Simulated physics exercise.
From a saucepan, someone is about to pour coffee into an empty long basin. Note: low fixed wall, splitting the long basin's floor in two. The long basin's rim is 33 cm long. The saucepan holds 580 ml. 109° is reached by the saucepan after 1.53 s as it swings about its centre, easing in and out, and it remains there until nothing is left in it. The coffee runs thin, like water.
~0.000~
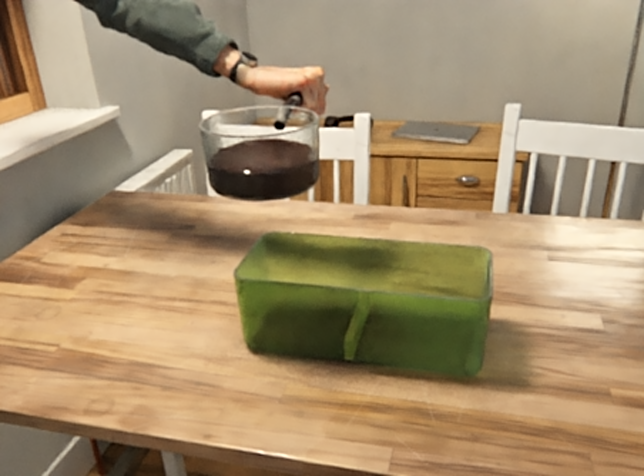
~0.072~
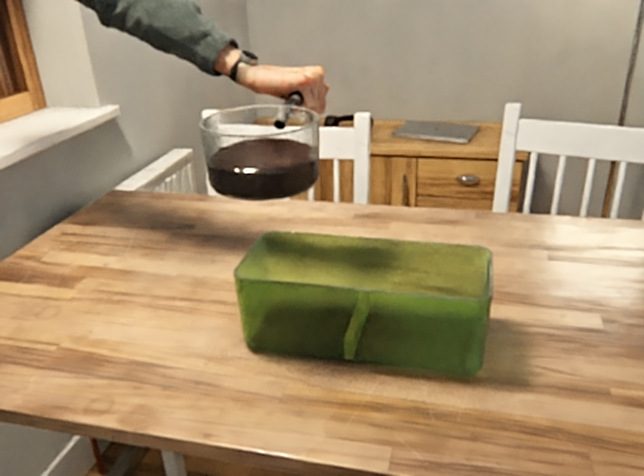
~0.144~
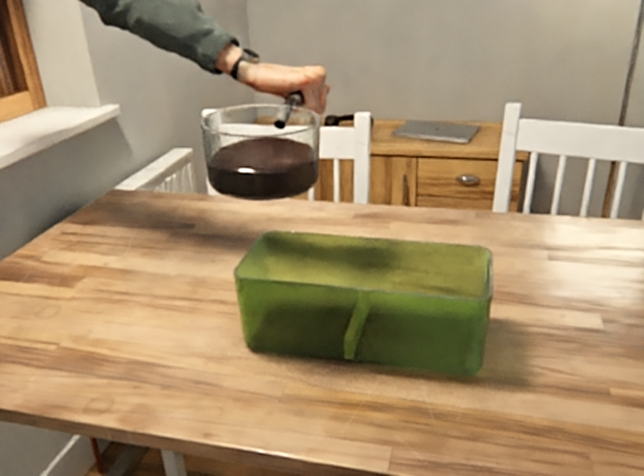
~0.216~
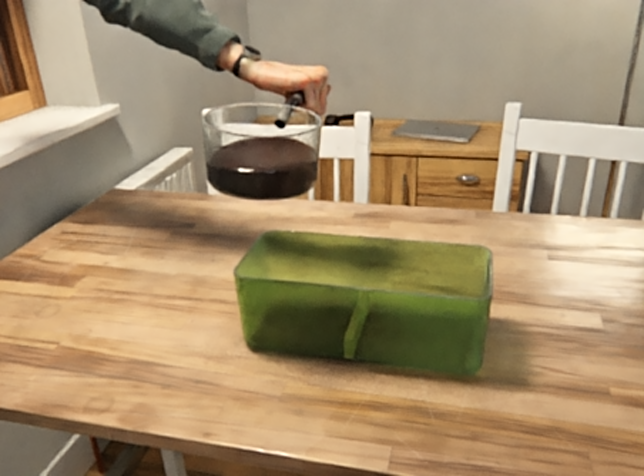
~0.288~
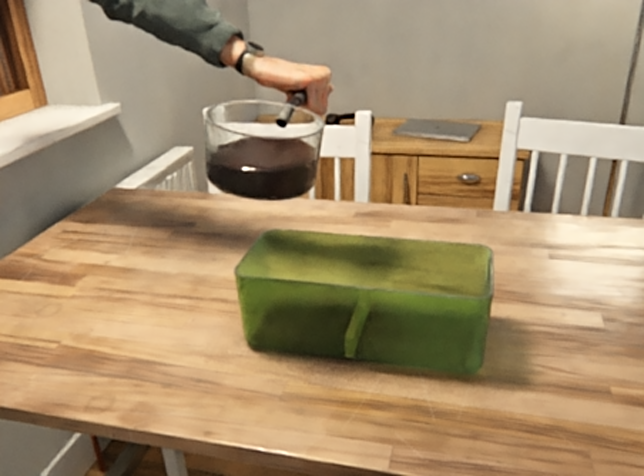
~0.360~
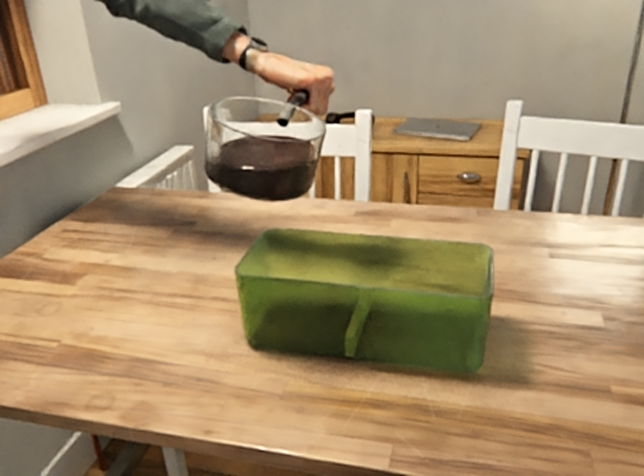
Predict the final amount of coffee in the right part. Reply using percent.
The right part ends with roughly 58 per cent.
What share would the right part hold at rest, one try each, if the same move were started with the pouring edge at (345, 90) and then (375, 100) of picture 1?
90 in a hundred, followed by 95 in a hundred.
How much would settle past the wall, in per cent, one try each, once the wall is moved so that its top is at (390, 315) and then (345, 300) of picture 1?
Result: 5 per cent, then 70 per cent.
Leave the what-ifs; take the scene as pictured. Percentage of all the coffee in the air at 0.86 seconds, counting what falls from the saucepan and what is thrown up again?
About 22 per cent.
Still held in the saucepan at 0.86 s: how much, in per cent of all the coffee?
Remaining: Near 76 % of the total.
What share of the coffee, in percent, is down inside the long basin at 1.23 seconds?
Some 68 per cent.
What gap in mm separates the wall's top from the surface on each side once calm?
Left about 18 mm, while the right is about 16 mm.
After 0.86 s the tilt is 65° and 76 per cent is still to pour, 2 is left of the wall and 2 right of it.
After 1.23 s the tilt is 99° and 17 per cent is still to pour, 16 is left of the wall and 53 right of it.
After 1.61 s the tilt is 109° and 0 per cent is still to pour, 41 is left of the wall and 58 right of it.
After 2.03 s the tilt is 109° and 0 per cent is still to pour, 41 is left of the wall and 59 right of it.
In the end 41 per cent lies left of the wall, 58 right of it and 0 outside.
